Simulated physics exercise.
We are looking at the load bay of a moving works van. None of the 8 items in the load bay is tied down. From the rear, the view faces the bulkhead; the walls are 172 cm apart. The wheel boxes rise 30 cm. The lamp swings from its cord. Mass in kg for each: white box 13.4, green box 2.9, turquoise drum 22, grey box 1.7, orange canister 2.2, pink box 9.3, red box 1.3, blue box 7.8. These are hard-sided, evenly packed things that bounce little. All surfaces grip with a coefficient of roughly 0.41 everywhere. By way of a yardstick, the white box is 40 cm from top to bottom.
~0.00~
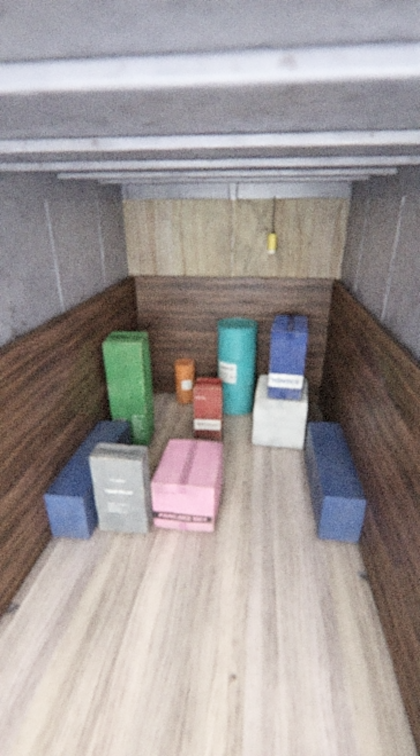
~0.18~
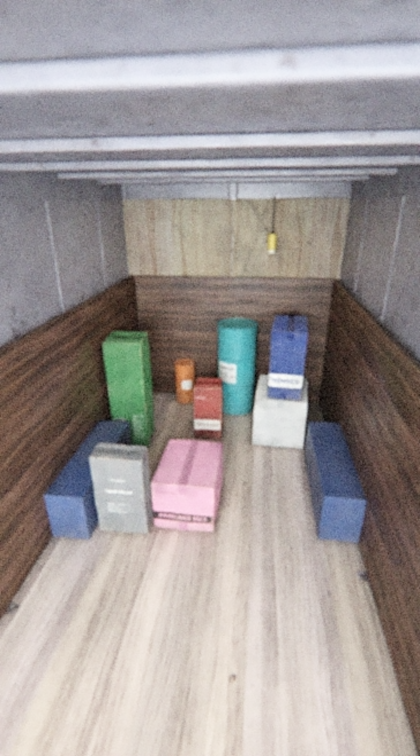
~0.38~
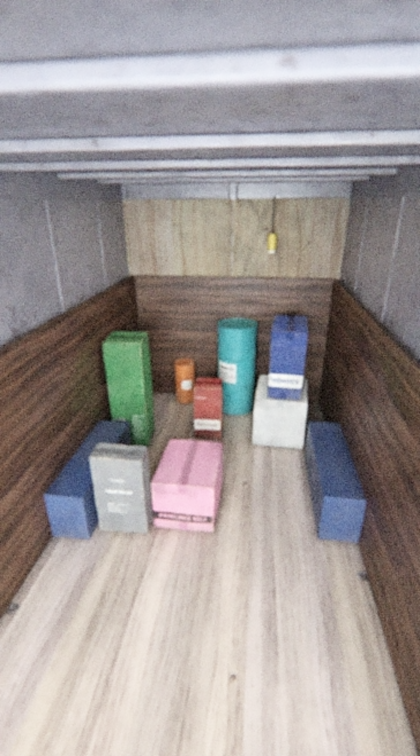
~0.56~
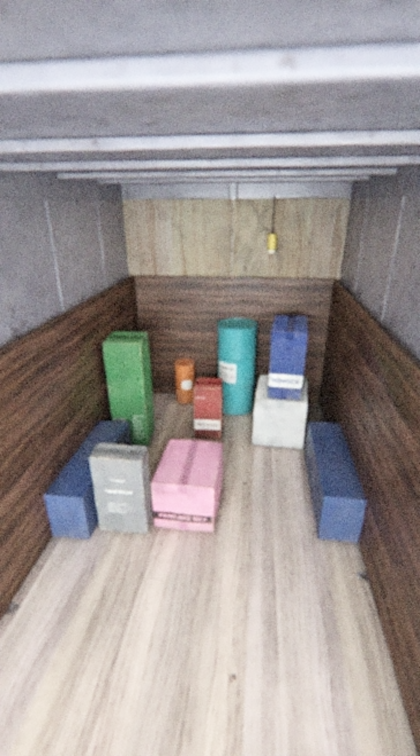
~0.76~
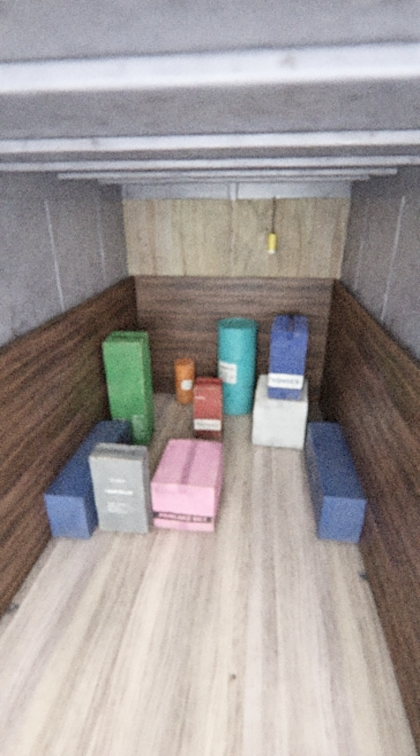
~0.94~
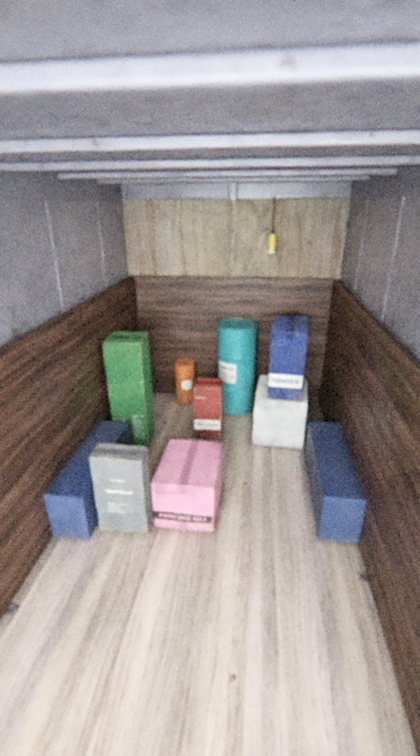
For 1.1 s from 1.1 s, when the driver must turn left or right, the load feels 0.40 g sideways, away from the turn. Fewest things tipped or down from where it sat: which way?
Go right.
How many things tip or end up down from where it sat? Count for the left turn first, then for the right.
Steering left costs 1, steering right costs 0.
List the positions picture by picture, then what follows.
The first frame shows steady run; white box (280, 410); green box (131, 390).
The second frame shows push 0.42 g jolt; orange canister (185, 381); pink box (190, 483).
The third frame shows push 0.12 g jolt; red box (209, 408); blue box (287, 357).
The fourth frame shows steady run; turquoise drum (237, 367); grey box (123, 489).
The fifth frame shows steady run; orange canister (185, 381); pink box (190, 483).
The sixth frame shows steady run; white box (280, 410); green box (131, 390).
Turning left. Around 1.94 s, push 0.40 g right; green box at 24° to upright near (156, 389).
Around 2.34 s, steady run; green box at 52° to upright near (190, 399); red box at 29° to upright.
Around 2.84 s, steady run; green box on its side near (205, 437); red box at 29° to upright.
Finally (3.3 s), on their side or leaning hard in the load bay, green box; not toppled but over 15 cm from the start, red box; the other 6 still in place (within 15 cm). In the last view, white box near (281, 410), green box near (210, 447).
Turning right instead, nothing is lost, 0 of 8 in all.
